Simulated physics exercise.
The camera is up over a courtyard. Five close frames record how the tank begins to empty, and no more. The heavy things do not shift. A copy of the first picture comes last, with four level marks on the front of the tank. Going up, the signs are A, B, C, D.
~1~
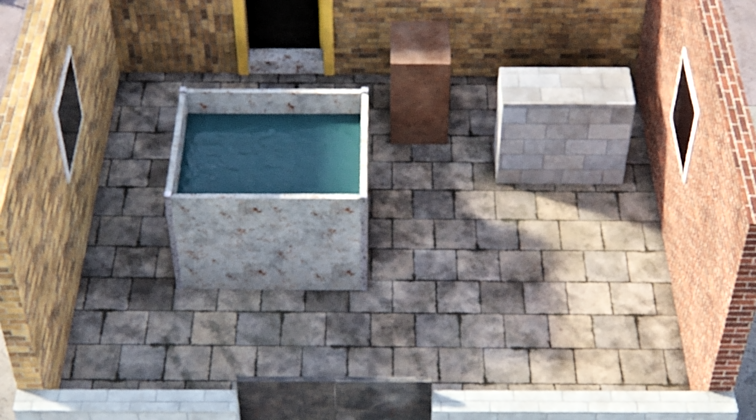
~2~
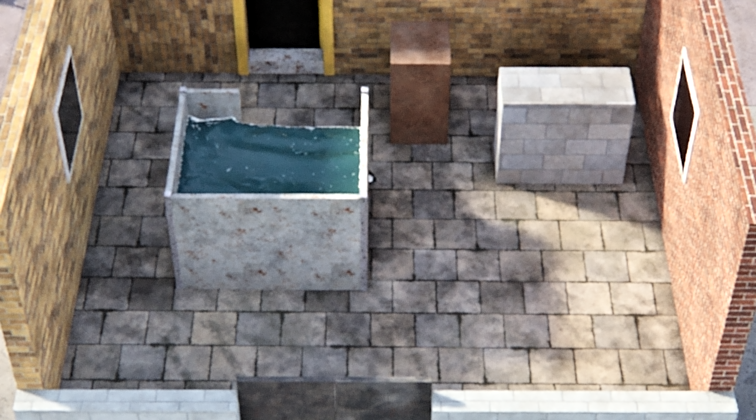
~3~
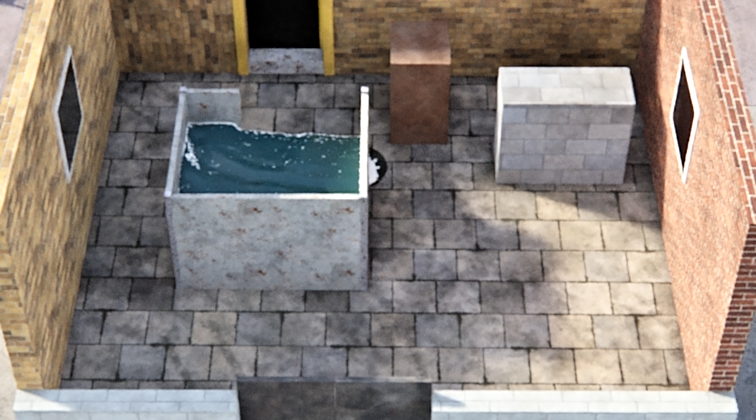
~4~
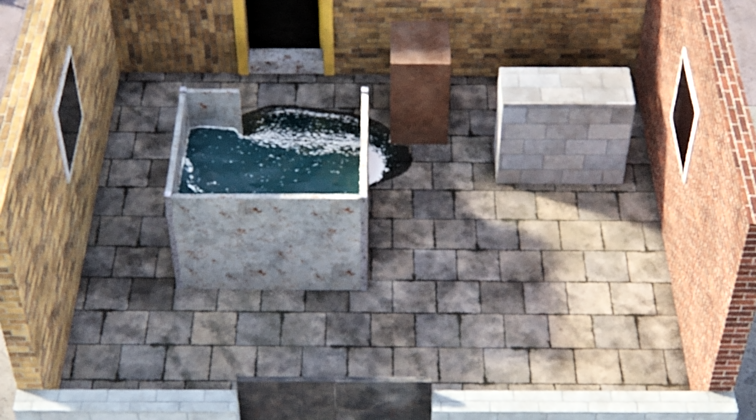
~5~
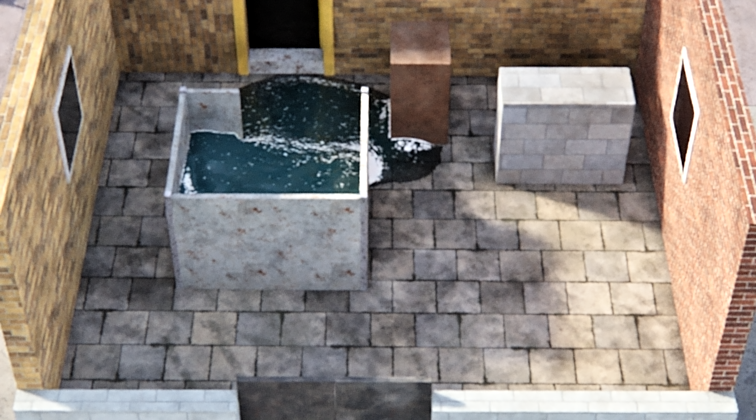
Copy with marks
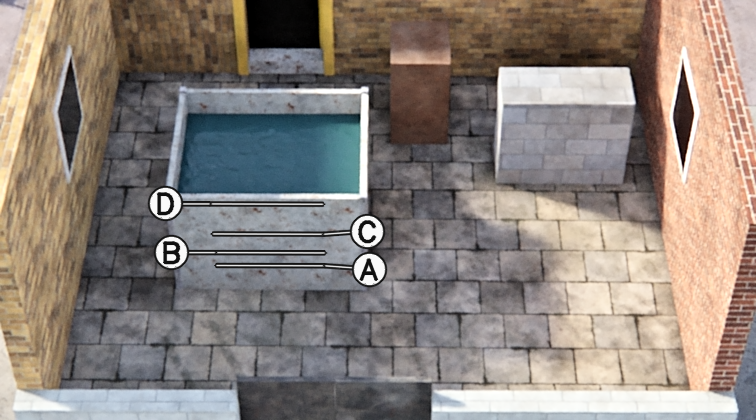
Water pouring out through the open back of a stone tank, spreading across courtyard paving towards a yellow doorway and brown block.
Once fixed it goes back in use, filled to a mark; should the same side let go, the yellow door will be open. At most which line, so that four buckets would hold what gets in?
Use line A.
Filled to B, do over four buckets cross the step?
Yes, it does.
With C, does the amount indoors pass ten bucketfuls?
Yes, clearly.
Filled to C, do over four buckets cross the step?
Yes, it does.
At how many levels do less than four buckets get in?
One of the four.
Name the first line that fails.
That would be B.
On the marked copy, A at (270, 265); B at (269, 252); C at (268, 234); D at (266, 204); from the bottom up A, B, C, D.
For line A, a bucket or two gets in.
For line B, about 9 bucketfuls get in.
For line C, dozens of bucketfuls pour in.
For line D, dozens of bucketfuls pour in.
